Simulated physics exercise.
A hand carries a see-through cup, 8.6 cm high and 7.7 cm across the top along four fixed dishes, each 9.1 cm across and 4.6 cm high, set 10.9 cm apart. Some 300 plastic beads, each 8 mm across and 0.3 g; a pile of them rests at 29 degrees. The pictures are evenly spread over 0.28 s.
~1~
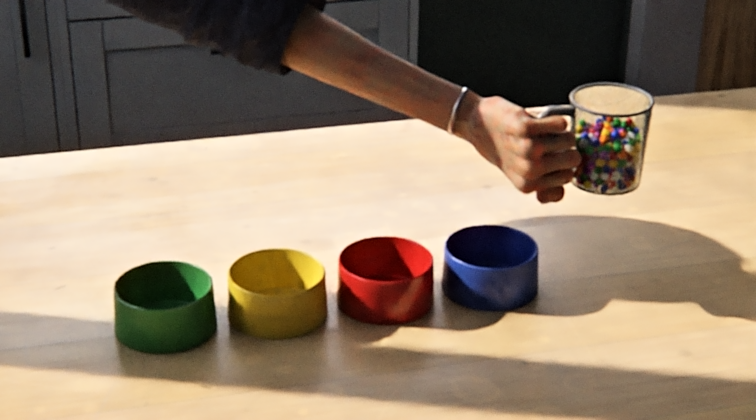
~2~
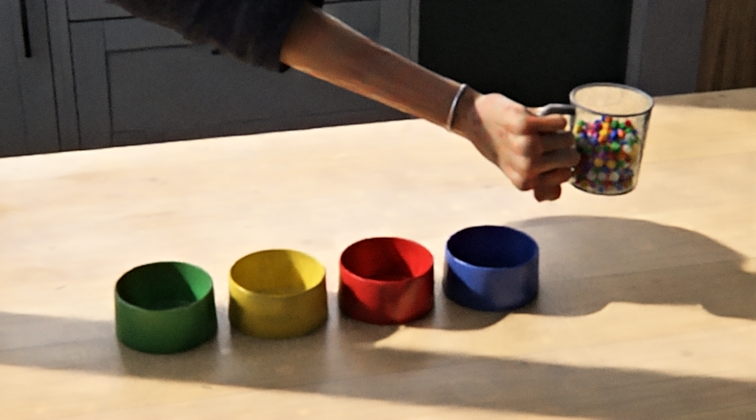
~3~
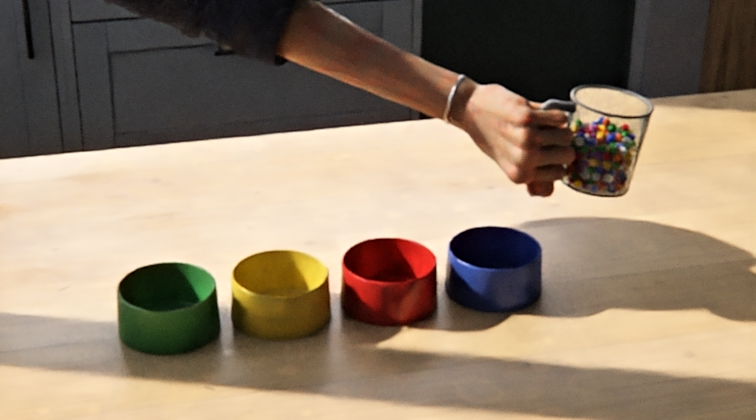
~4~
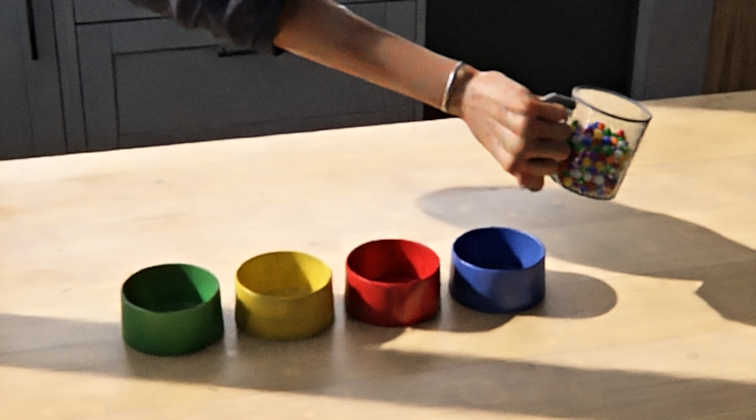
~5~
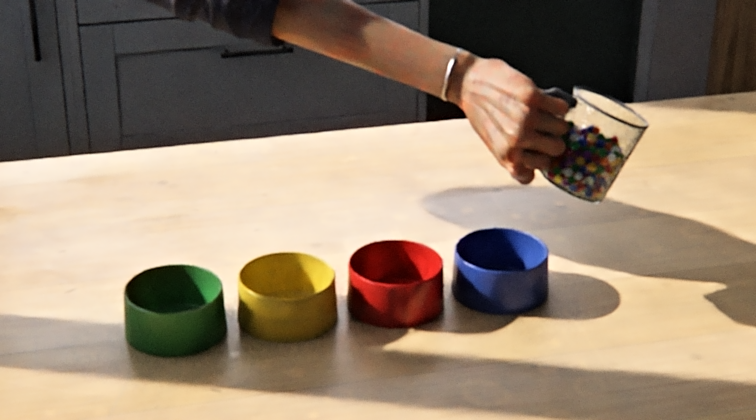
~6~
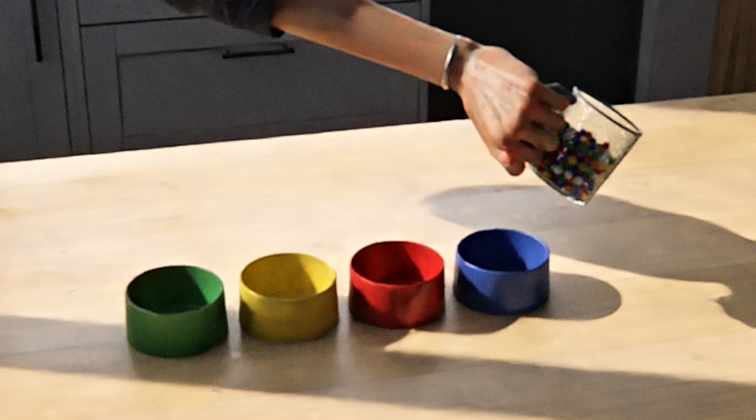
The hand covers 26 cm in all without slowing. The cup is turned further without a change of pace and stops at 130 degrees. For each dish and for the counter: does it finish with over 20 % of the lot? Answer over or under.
Red: Under, blue: Over, green: Under, yellow: Under, counter: Under.
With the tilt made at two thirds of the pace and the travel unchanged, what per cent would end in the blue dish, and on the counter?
In that case blue 40; counter 20.
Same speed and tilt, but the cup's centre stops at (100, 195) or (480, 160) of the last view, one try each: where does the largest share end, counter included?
Most goes to: Blue; blue.
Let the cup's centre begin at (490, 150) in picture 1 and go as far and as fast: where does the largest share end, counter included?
The winner: Red.
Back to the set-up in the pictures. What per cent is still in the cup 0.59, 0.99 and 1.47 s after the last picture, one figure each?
In turn: 70, 0, 0.
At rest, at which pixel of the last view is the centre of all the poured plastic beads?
Near (503, 272).
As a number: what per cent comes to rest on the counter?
Roughly 5 per cent.
Then, 0.59 s after the last picture, tilt 124 degrees; cup holds 70 %, blue 20 %.
Then, 0.99 s after the last picture, tilt 130 degrees; cup holds 0 %, blue 95 %.
Then, 1.47 s after the last picture, tilt 130 degrees; cup holds 0 %, blue 95 %.
In the end, red 0 %, blue 95 %, green 0 %, yellow 0 %, counter 5 %.
